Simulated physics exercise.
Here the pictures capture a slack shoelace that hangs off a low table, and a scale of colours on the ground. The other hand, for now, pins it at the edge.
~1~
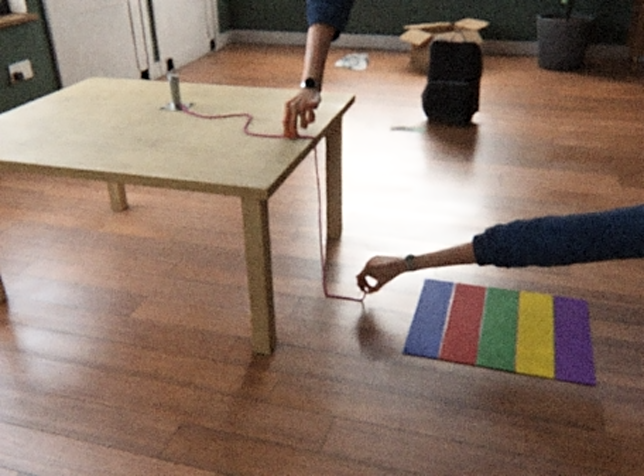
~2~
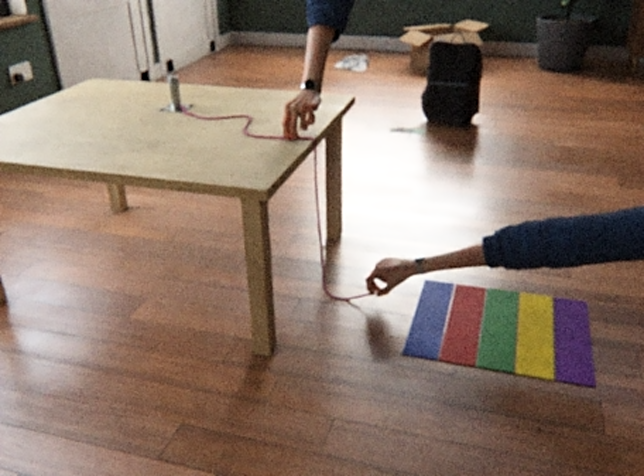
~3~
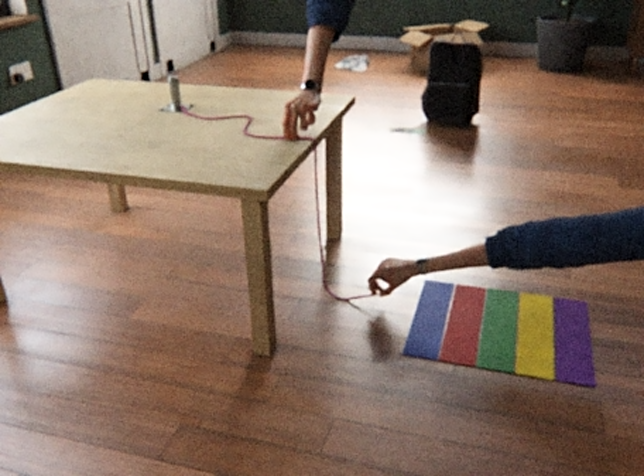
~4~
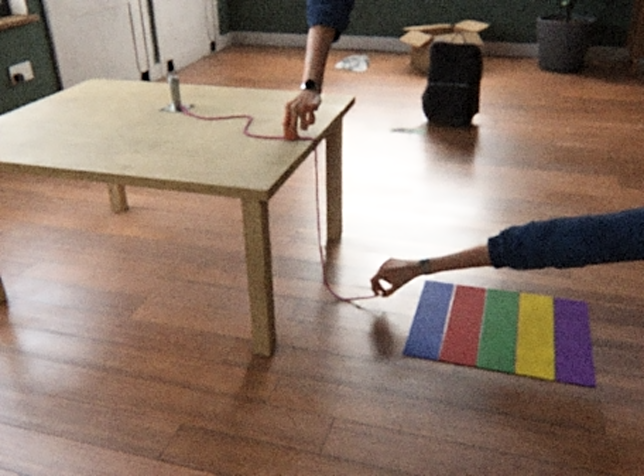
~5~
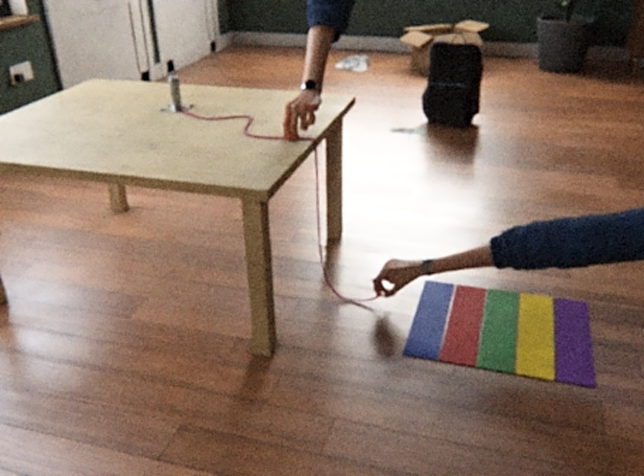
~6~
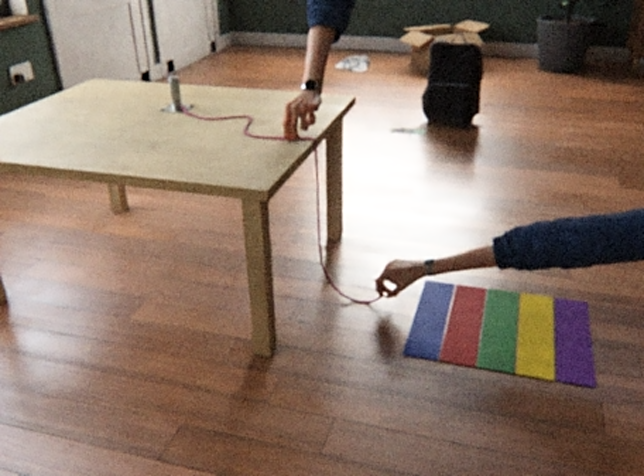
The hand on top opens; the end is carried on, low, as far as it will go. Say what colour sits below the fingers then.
It is yellow.
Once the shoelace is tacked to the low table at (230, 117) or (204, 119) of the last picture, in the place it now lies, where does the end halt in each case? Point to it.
First try near (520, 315), second near (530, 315).
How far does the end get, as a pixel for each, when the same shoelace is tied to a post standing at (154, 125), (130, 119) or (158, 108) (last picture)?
Roughly (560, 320), (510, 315) and (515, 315).
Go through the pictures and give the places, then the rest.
In the first frame, end (366, 290); blue (424, 340); red (460, 346); green (497, 352); yellow (535, 358); purple (575, 365).
In the second frame, end (376, 293); shoelace through (192, 114) (251, 118) (259, 137) (315, 156) (319, 224) (324, 283).
In the third frame, end (378, 294).
In the fourth frame, end (380, 294); shoelace through (193, 114) (251, 118) (259, 137) (316, 156) (319, 224) (326, 283).
In the fifth frame, end (382, 294).
In the sixth frame, end (385, 295); shoelace through (193, 115) (251, 118) (259, 137) (316, 156) (318, 225) (331, 282).
Soon after, end near (473, 308); over red.
After that, end near (516, 314); over green.
At the stop, end near (542, 318); over yellow. It gets as far as the yellow strip.
